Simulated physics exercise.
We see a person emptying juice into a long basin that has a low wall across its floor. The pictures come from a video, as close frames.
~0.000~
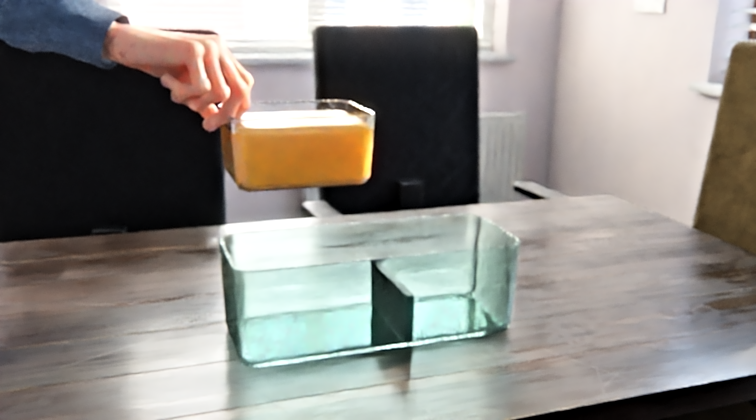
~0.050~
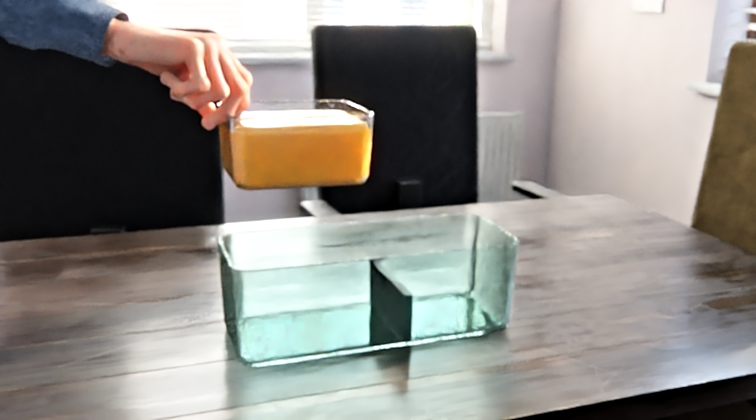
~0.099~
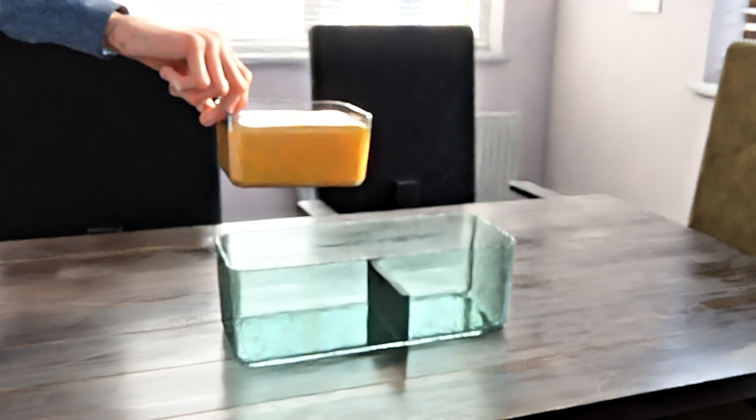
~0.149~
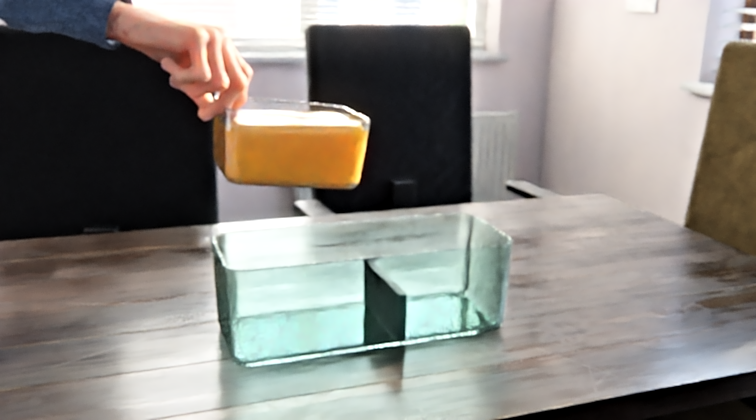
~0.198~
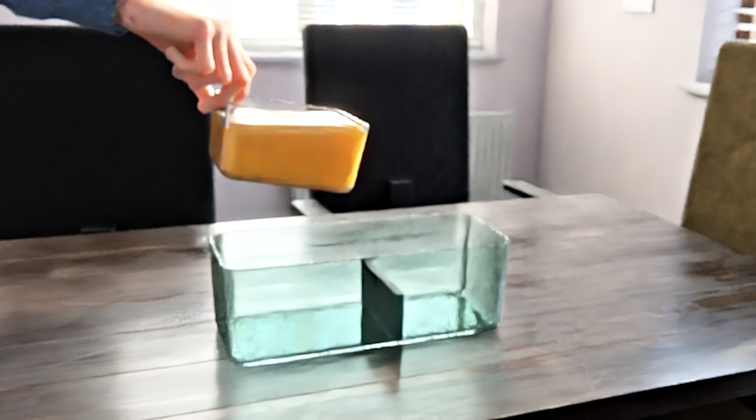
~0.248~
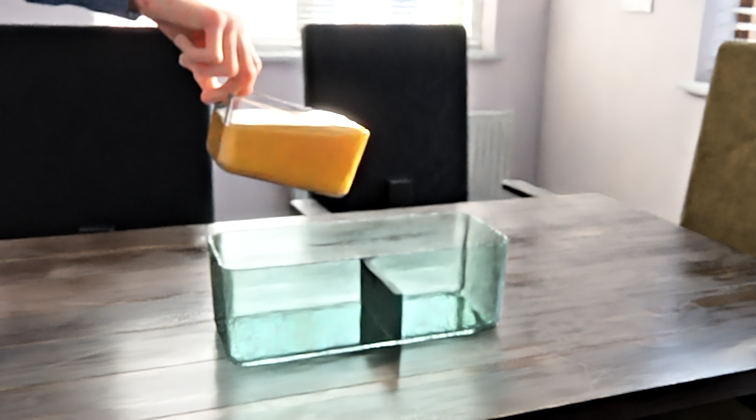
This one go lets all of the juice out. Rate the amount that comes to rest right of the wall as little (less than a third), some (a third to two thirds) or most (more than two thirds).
Some.
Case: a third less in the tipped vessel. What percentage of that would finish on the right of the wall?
About 50 parts in a hundred, give or take.
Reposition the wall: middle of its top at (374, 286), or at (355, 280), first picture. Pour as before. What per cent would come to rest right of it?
Roughly 70 % and 75 %.
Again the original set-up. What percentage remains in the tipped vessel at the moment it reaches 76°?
Near 35 in a hundred still remains.
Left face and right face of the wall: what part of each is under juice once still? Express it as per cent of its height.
Once it settles, the left reaches around 20 and the right around 60.
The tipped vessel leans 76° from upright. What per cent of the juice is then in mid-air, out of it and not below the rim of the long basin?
It's close to 40 per cent.
Then, 0.61 s in, the tilt is 76° and 35 per cent is still to pour, 1 is left of the wall and 24 right of it.
Then, 0.88 s in, the tilt is 105° and 6 per cent is still to pour, 21 is left of the wall and 60 right of it.
Then, 1.16 s in, the tilt is 107° and 0 per cent is still to pour, 31 is left of the wall and 60 right of it.
Then, 1.46 s in, the tilt is 107° and 0 per cent is still to pour, 31 is left of the wall and 60 right of it.
Finally, 31 per cent lies left of the wall, 60 right of it and 9 outside.
